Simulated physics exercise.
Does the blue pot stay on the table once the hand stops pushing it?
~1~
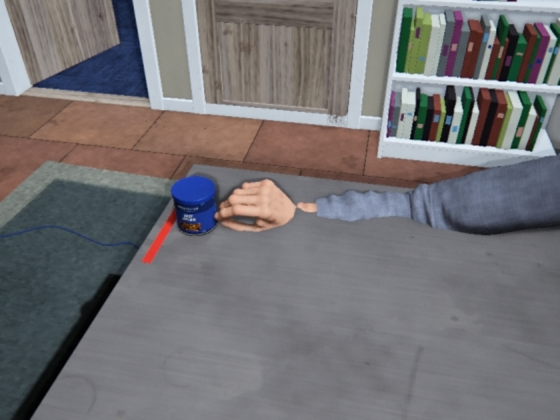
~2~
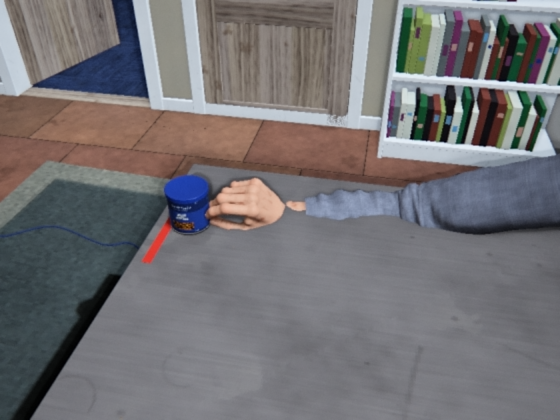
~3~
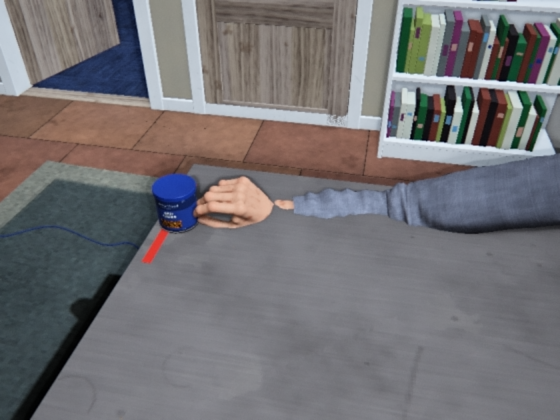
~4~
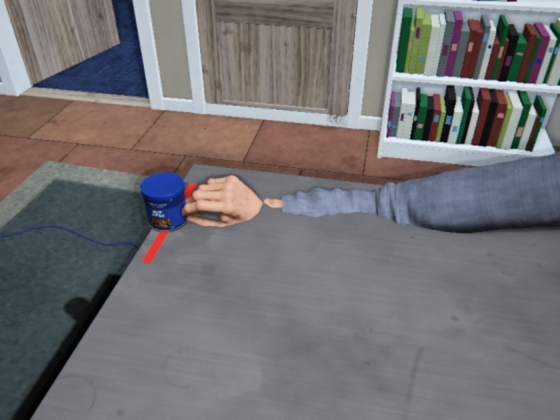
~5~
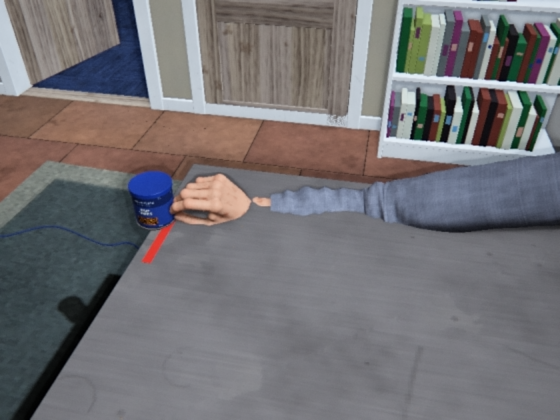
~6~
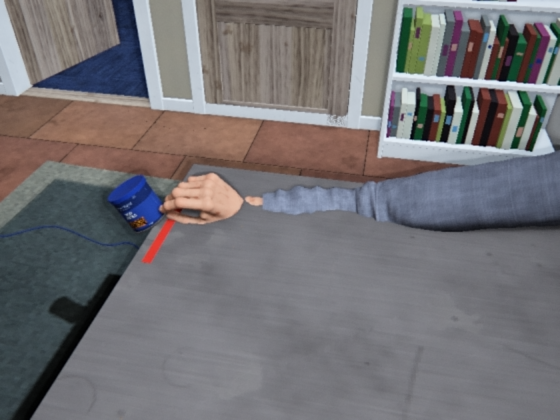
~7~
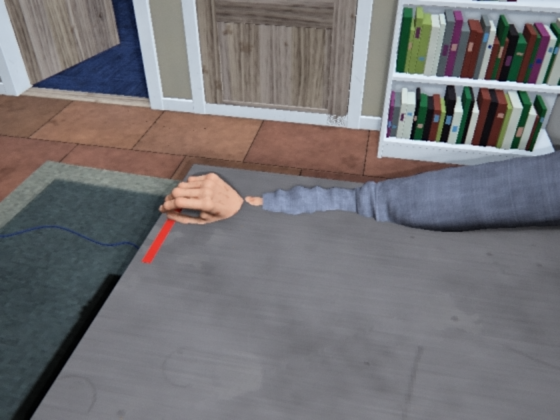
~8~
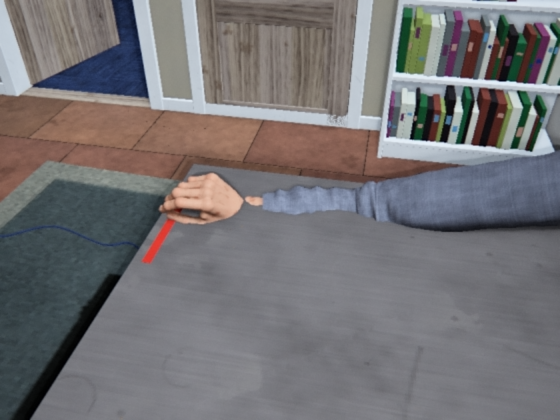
No, the blue pot tips over the left edge of the table and falls out of view, leaving the hand resting by the red tape.
